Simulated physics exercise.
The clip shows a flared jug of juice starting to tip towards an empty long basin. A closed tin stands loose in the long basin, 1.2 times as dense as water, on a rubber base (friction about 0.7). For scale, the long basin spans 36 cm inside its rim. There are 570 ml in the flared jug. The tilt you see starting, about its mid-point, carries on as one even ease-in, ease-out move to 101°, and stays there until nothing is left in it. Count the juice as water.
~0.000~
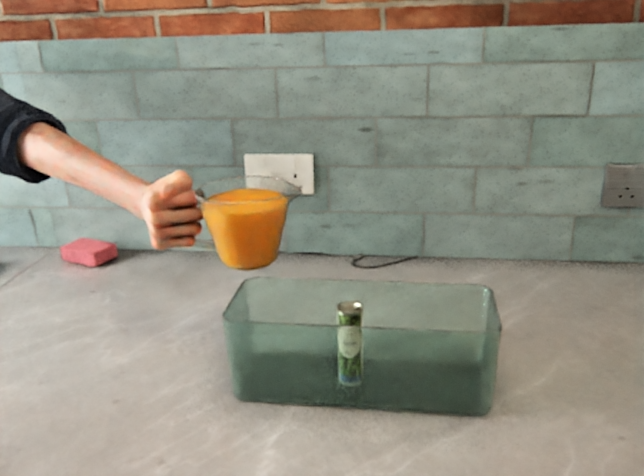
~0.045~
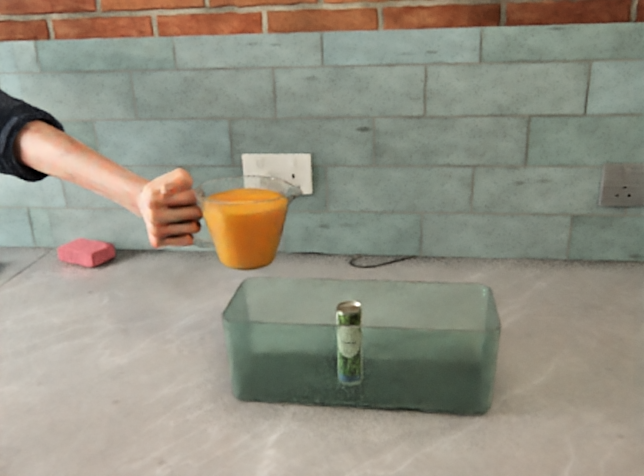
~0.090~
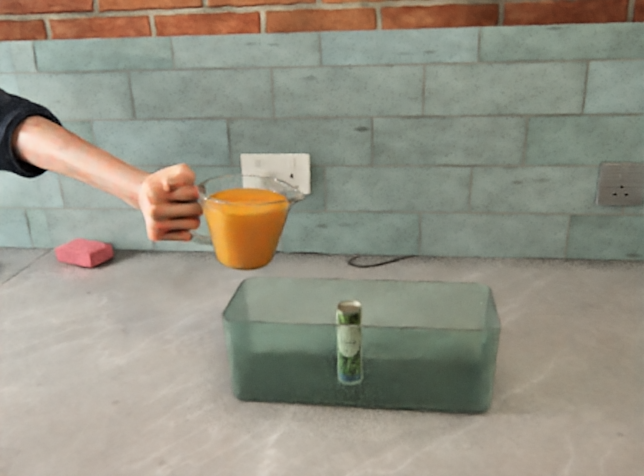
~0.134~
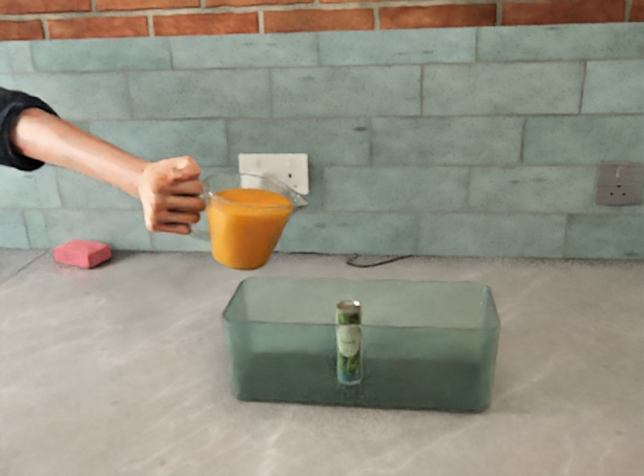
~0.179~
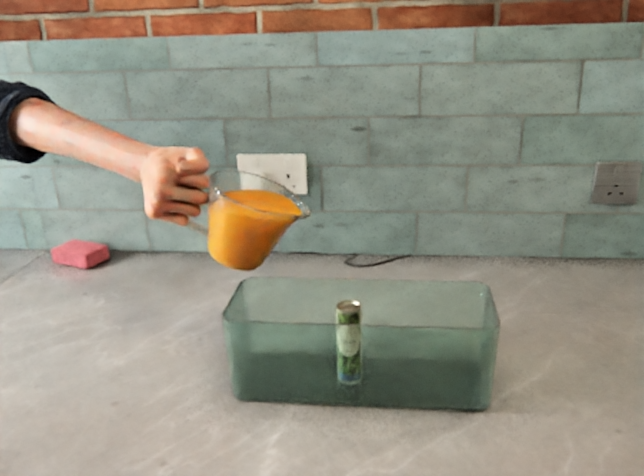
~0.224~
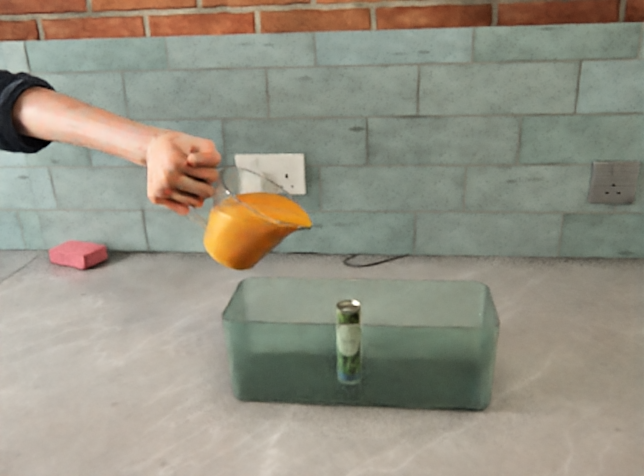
On a grey counter, a hand tilts a jug of orange juice rightward above a basin.
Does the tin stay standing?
The tin keeps standing.
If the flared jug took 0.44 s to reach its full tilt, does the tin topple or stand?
Then it remains upright.
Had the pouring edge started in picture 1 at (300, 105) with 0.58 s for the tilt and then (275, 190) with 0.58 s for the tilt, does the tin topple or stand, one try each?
First it falls; then it keeps standing.
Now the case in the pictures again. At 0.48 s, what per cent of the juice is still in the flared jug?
About 36 per cent.
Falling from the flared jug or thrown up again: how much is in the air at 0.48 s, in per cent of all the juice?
Near 22 in a hundred.
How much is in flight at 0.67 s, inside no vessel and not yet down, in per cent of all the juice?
About 4 per cent.
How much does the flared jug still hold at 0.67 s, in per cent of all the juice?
About 4 per cent.
By 0.48 s the tilt is 94° and 35 per cent is still to pour; the tin stands where it began.
By 0.67 s the tilt is 101° and 4 per cent is still to pour; the tin stands 1 cm from where it began.
By 0.87 s the tilt is 101° and 0 per cent is still to pour; the tin stands 1 cm from where it began.
By 1.08 s the tilt is 101° and 0 per cent is still to pour; the tin stands 1 cm from where it began.
At rest the tin stands 1 cm from where it began.
